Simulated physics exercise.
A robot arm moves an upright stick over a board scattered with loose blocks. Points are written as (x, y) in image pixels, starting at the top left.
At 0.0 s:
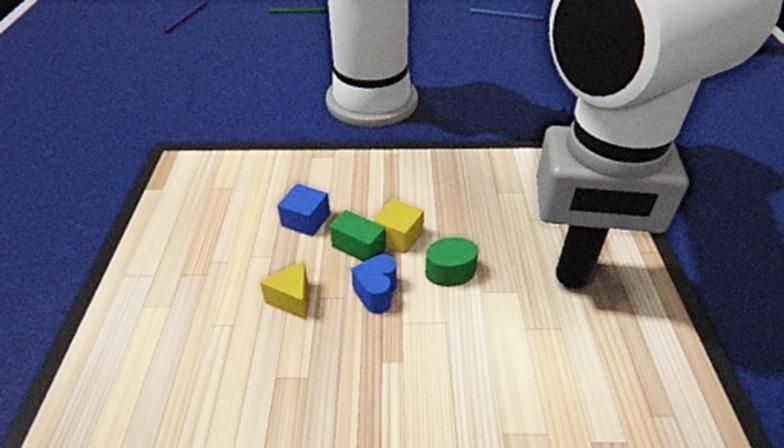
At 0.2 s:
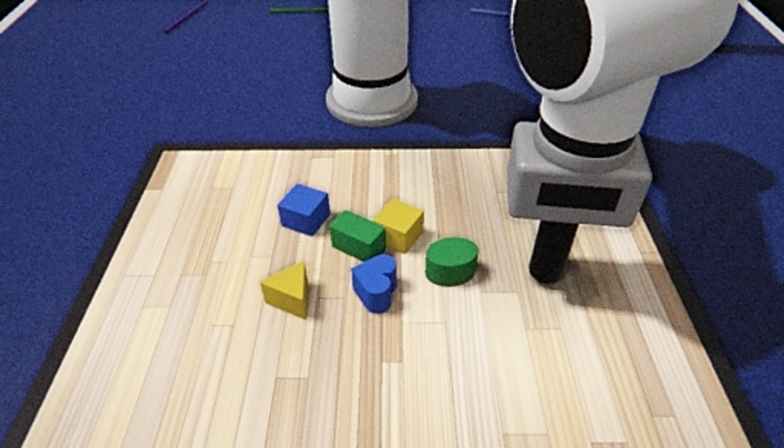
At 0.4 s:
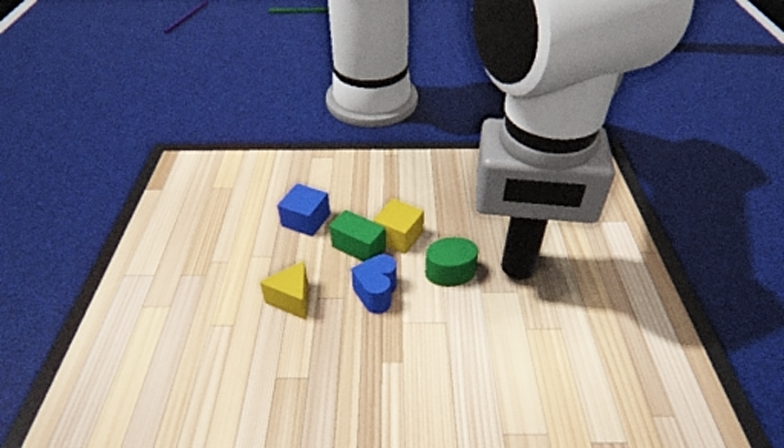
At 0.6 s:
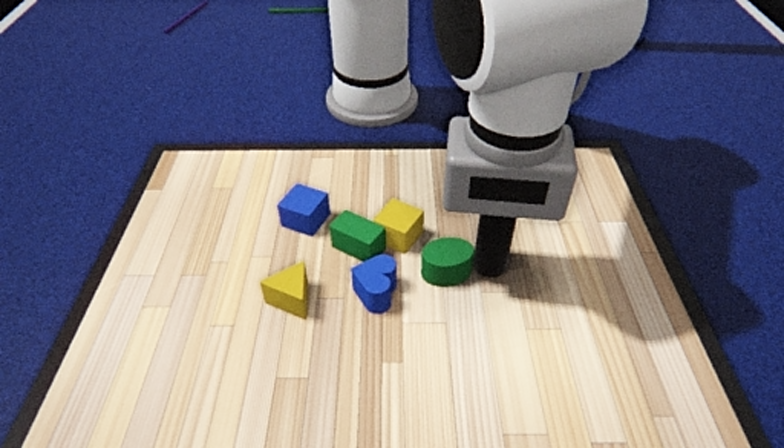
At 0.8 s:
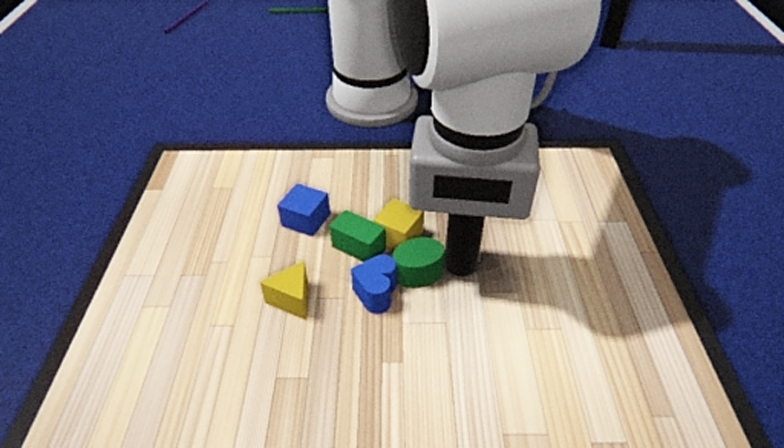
On a wooden board scattered with six colored blocks, a robot arm moves an upright black stick leftward, reaches the green oval block and pushes it a short way left toward the blue heart-shaped block, while the others stay still.
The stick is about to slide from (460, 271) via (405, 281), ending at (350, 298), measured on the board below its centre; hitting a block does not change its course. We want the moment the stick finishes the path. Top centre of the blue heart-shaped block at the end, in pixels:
My prediction: (309, 298).
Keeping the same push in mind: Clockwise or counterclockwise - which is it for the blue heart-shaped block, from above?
It ends up turned anticlockwise.
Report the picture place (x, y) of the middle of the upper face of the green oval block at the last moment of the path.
Around (318, 253).
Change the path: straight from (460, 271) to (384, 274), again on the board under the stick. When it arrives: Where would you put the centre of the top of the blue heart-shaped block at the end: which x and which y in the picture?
It will end up at (344, 284).
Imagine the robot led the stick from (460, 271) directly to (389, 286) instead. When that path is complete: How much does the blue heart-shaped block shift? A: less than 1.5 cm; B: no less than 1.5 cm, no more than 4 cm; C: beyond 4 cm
The correct letter is B.
On the path given first. One third of the way, stick at (422, 269); green rectangle at (352, 224), turned 15° clockwise; blue heart-shaped block at (354, 278), turned 65° anticlockwise; green oval block at (379, 252), turned 15° clockwise.
Two thirds of the way, stick at (386, 279); green rectangle at (343, 221), turned 50° clockwise; blue heart-shaped block at (342, 283), turned 100° anticlockwise; green oval block at (344, 254), turned 35° clockwise.
At the end, stick at (350, 291); yellow triangular block at (275, 282), turned 40° clockwise; green rectangle at (342, 220), turned 55° clockwise; blue heart-shaped block at (309, 298), turned 115° anticlockwise; green oval block at (318, 253), turned 75° clockwise.
